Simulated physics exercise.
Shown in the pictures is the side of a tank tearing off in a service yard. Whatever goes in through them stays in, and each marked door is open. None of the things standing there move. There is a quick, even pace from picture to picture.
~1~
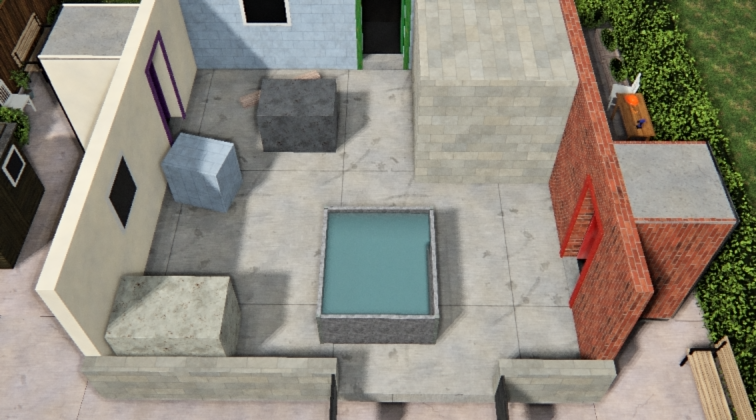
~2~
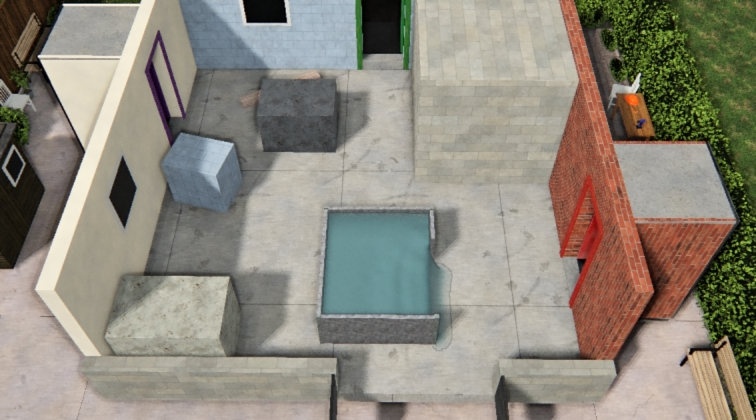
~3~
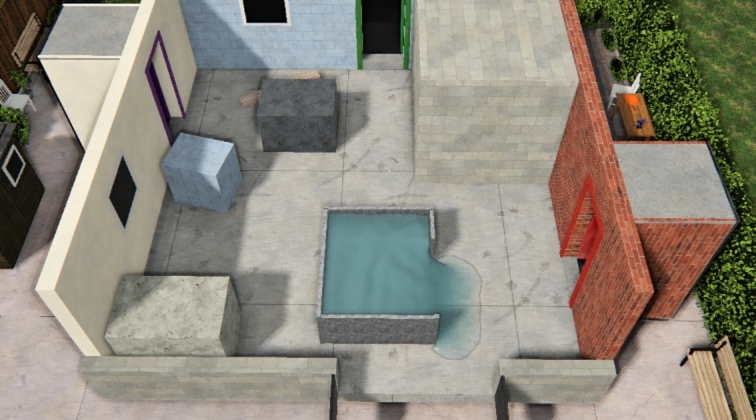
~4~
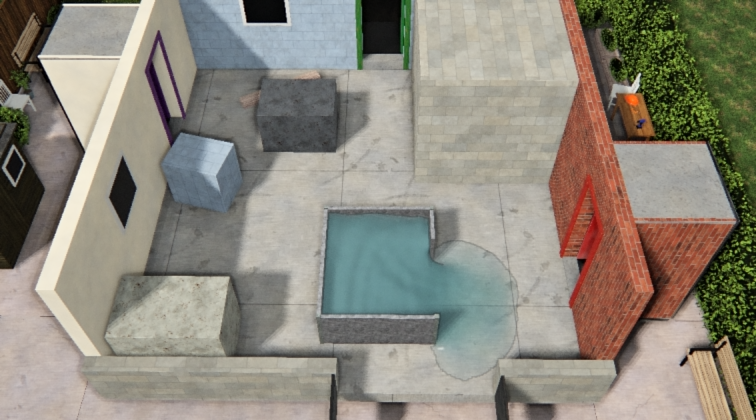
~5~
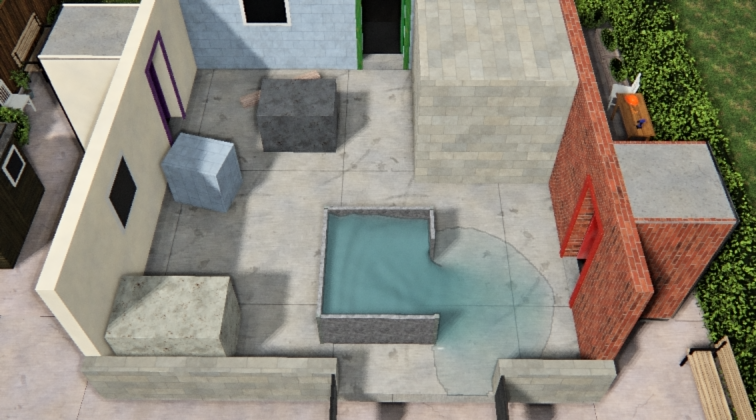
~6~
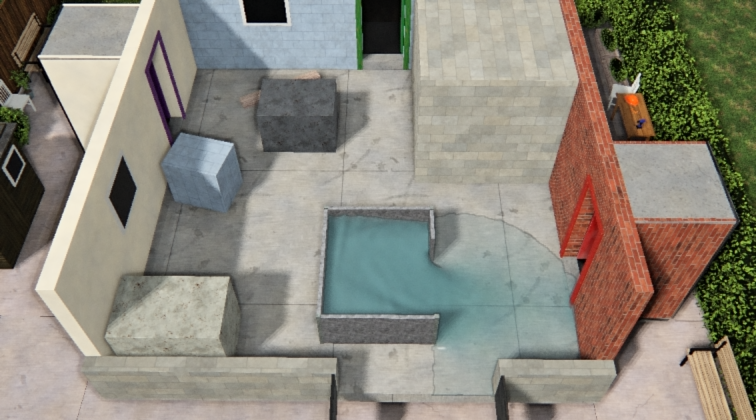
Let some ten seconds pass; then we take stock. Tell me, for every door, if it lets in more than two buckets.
Here it is: The purple door keeps it to two or fewer; the red door lets more than two through; the green door keeps it to two or fewer.
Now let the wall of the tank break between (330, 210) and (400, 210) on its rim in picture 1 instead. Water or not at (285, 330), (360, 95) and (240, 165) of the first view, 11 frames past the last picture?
The first spot is spared, the second swamped, the third swamped.
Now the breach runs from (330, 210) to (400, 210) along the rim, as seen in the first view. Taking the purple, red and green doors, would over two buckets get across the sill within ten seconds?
At the doors, purple crosses the line, red never reaches it and green crosses the line.
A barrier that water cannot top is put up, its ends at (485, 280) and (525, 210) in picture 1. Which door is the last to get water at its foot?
Answer - the one in green.
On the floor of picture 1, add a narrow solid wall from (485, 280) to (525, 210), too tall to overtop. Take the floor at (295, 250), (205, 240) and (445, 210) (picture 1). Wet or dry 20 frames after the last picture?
Reading the points as listed, I get left untouched, then left untouched, then deluged.
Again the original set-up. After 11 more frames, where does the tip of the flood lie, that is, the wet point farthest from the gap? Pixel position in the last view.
I'd go with roughly (542, 186).
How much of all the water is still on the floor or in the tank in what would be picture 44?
My estimate is some 68 percent.
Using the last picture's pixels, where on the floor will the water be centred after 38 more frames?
The water's middle lies around (428, 260).
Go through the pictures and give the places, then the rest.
In the first frame, still water in the open tank at (378, 262).
In the second frame, water pours out at (431, 295) and has run to (437, 348).
In the third frame, the front is at (463, 351), out from the gap at (431, 295).
In the fourth frame, the front is at (510, 282), out from the gap at (431, 297).
In the fifth frame, water pours out at (431, 297) and has run to (546, 288).
In the sixth frame, the front is at (579, 293), out from the gap at (431, 296).
A moment on, water covers 20 % of the floor; the purple door not reached, the red door far over two buckets in, the green door not reached.
Next, water covers 20 % of the floor; the purple door not reached, the red door far over two buckets in, the green door not reached.
Then, water covers 30 % of the floor; the purple door not reached, the red door far over two buckets in, the green door not reached.
Later, water covers 50 % of the floor; the purple door not reached, the red door far over two buckets in, the green door not reached.
In the end, water covers 75 % of the floor; the purple door wet at the sill, nothing in, the red door far over two buckets in, the green door not reached.
